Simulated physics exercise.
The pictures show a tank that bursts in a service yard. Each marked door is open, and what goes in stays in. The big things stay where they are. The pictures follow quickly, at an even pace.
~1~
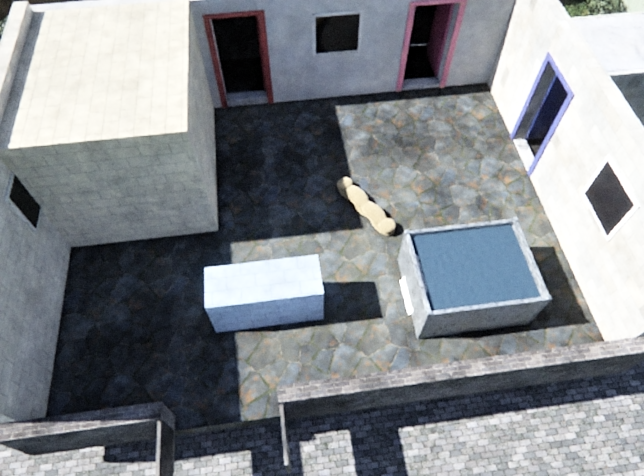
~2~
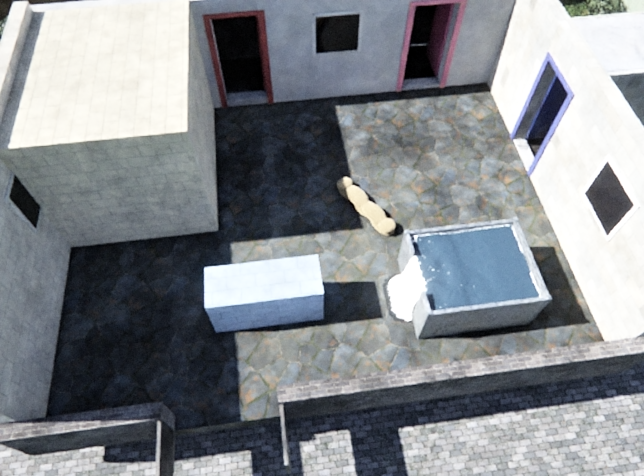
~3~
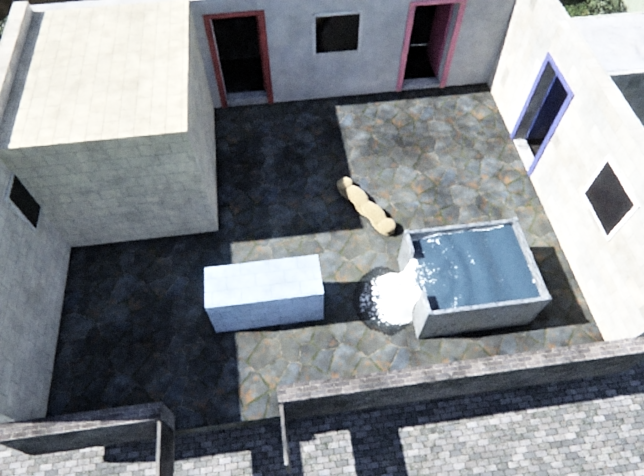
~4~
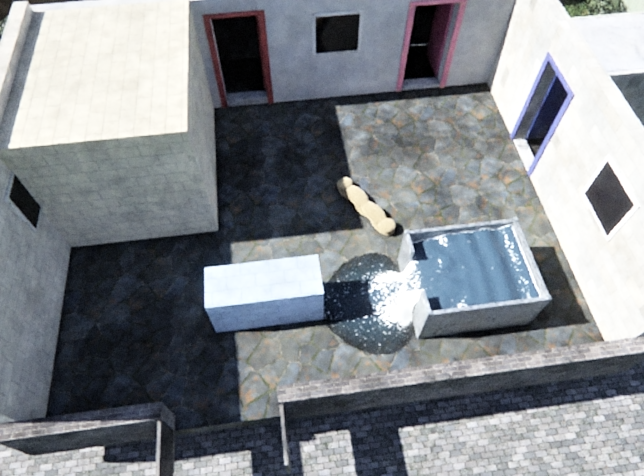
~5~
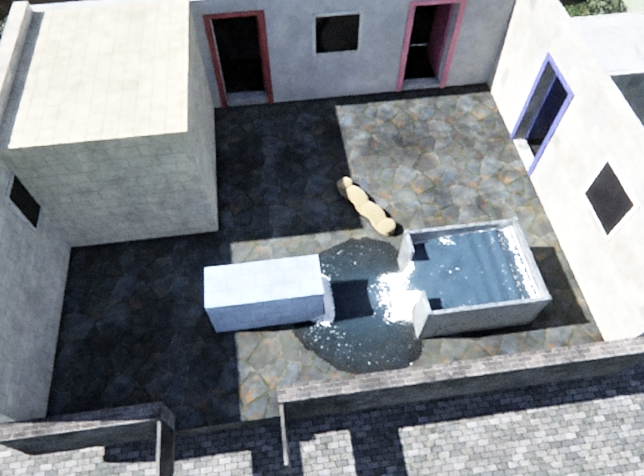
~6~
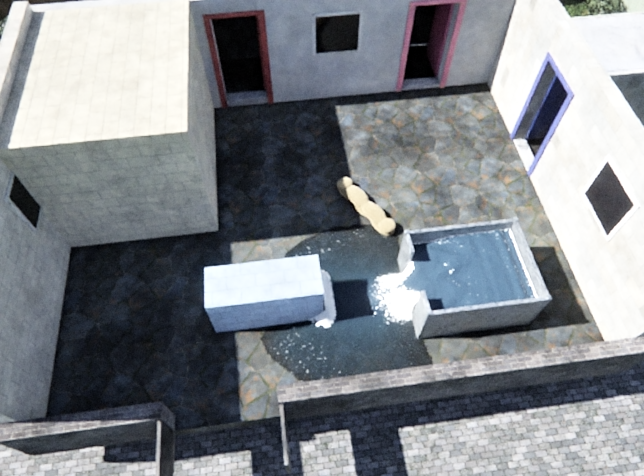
To begin with, a water-filled tank stands still in a walled courtyard, with a pale block to its left. Water then bursts from the tank's left side in white foam and spreads leftward over the stone paving. It reaches the block and widens around its near side, while the tank's level drops.
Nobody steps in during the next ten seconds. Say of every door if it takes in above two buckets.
One by one: The red door admits no more than that; the blue door admits no more than that; the pink door admits no more than that.
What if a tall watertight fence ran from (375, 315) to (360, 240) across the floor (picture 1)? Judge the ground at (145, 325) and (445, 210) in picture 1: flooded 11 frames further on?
In turn: Not flooded, under water.
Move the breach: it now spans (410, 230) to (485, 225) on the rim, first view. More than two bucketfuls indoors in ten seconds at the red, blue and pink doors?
The red one keeps below it; the blue one floods; the pink one floods.
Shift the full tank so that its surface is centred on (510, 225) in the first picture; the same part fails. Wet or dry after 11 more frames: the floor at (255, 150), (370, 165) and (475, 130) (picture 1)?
One after the other: Clear, awash, free of water.
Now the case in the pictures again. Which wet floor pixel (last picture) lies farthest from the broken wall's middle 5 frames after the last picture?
Roughly at (144, 395).
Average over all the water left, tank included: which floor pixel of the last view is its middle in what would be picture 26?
I would point to (321, 275).
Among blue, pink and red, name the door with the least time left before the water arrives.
I say the red one.
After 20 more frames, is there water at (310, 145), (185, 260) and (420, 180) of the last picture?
One after the other: Wet, covered, clear.
A moment on, water covers 20 % of the floor; the red door not reached, the blue door not reached, the pink door not reached.
Next, water covers 35 % of the floor; the red door not reached, the blue door not reached, the pink door not reached.
Then, water covers 50 % of the floor; the red door under two buckets in, the blue door not reached, the pink door not reached.
Later, water covers 70 % of the floor; the red door under two buckets in, the blue door not reached, the pink door wet at the sill, nothing in.
In the end, water covers 95 % of the floor; the red door under two buckets in, the blue door wet at the sill, nothing in, the pink door wet at the sill, nothing in.
